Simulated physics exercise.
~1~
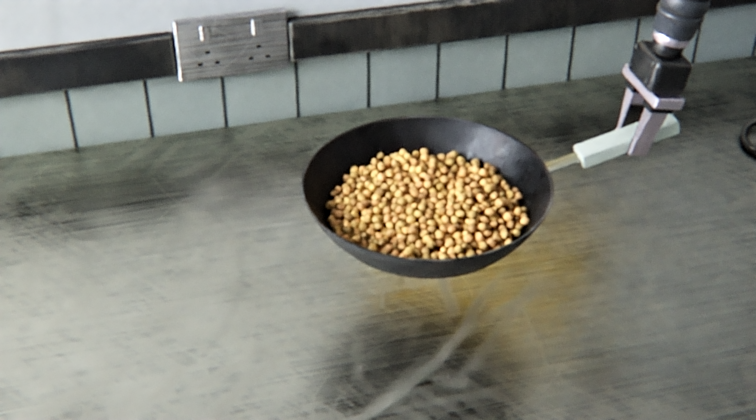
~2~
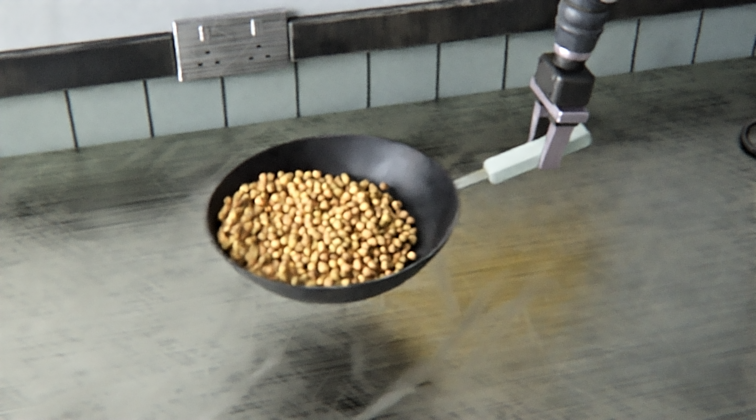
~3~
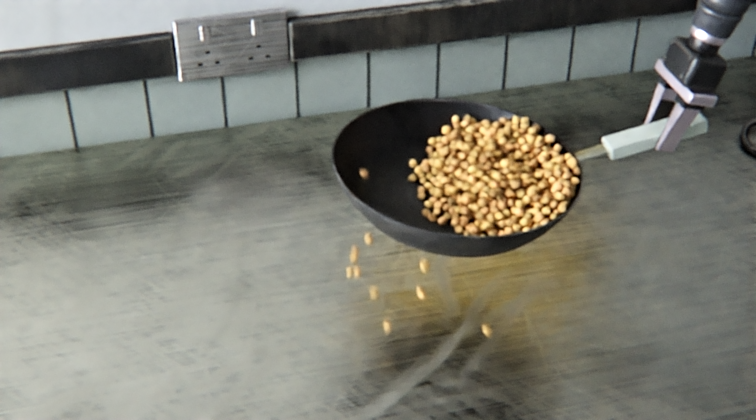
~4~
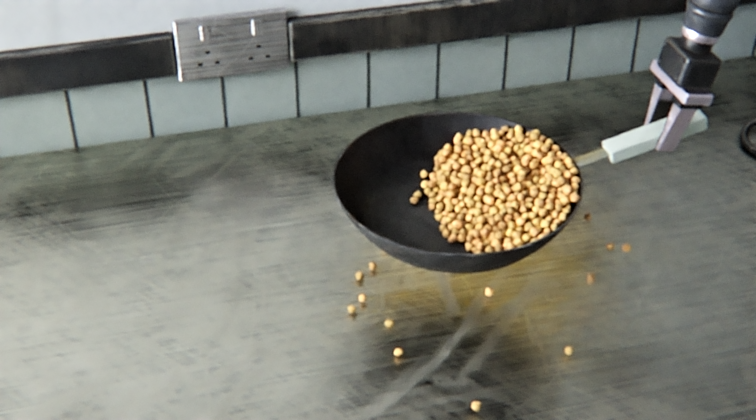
A black frying pan heaped with tan chickpeas hangs above a streaky grey worktop, gripped at its pale handle by a robot arm on the right. The view looks down from a fixed spot towards a pale tiled wall with a dark strip and a metal socket plate. The arm swings the pan to the left, then sweeps it back to the right. The chickpeas bunch against the handle side, and a few fly out and drop below the pan. Finally the pan dips slightly, with most of its load still inside and several stray chickpeas scattered beneath it.
